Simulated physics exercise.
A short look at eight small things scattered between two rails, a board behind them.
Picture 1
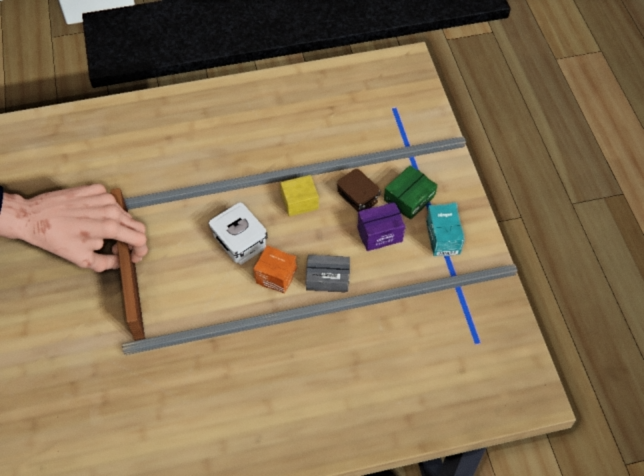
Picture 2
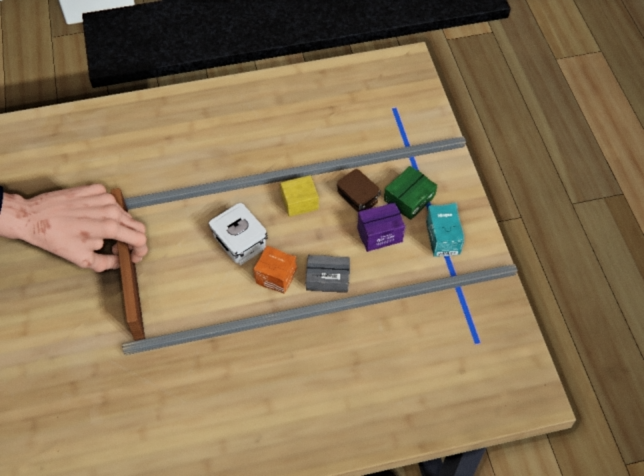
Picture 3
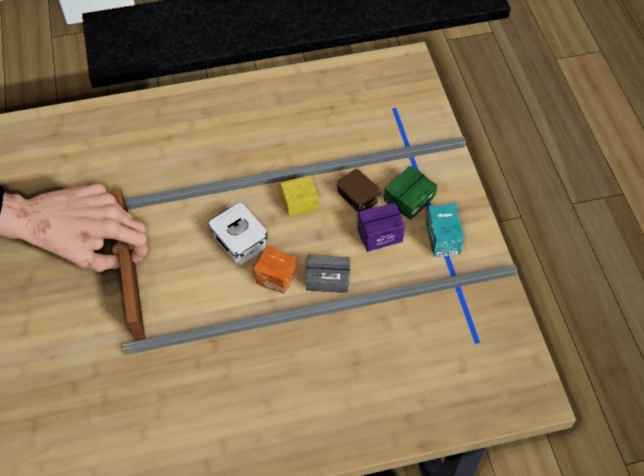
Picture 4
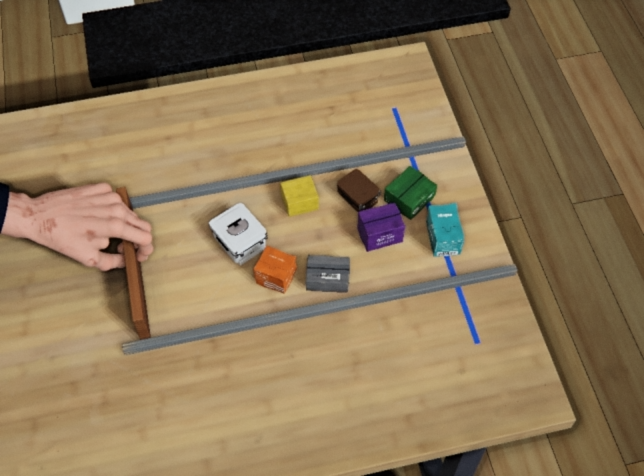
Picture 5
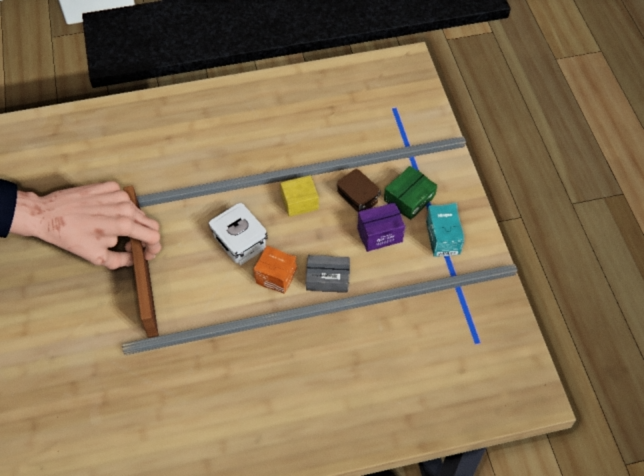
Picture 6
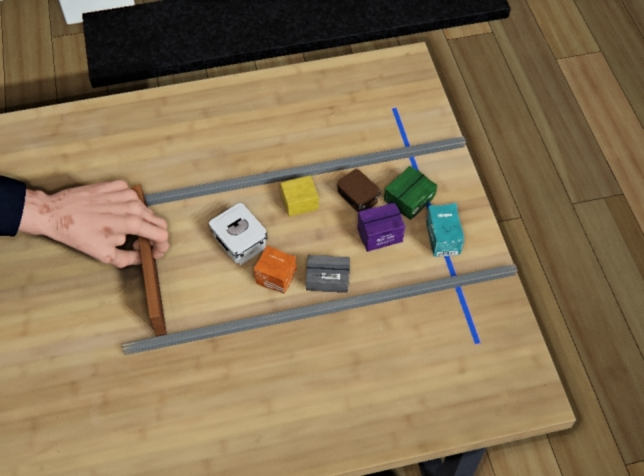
Hand resting on a wooden board, then pushing it slightly right between two rails toward scattered small coloured boxes, which stay still.
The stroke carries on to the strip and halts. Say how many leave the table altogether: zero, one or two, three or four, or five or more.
The number that fall off is one or two.
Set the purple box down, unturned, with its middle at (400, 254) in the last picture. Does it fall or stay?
Then it drops off.
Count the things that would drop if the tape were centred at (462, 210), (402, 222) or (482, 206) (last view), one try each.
Try by try, 5, 0 and 8.
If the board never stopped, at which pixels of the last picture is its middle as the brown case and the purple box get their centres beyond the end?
For the brown case at (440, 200), for the purple box at (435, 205).
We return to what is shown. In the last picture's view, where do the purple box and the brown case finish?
The purple box at (492, 206), the brown case at (469, 170).
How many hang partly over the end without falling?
Overhanging: 3.
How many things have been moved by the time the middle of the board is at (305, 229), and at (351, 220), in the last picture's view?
The counts are 4 and 8.
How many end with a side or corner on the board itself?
In contact: 3.
Soon after, none off yet; turquoise box at rest near (445, 230); green box at rest near (410, 193); purple box at rest near (381, 227).
In the end, the number that fall off is one or two; gone, green box and turquoise box.
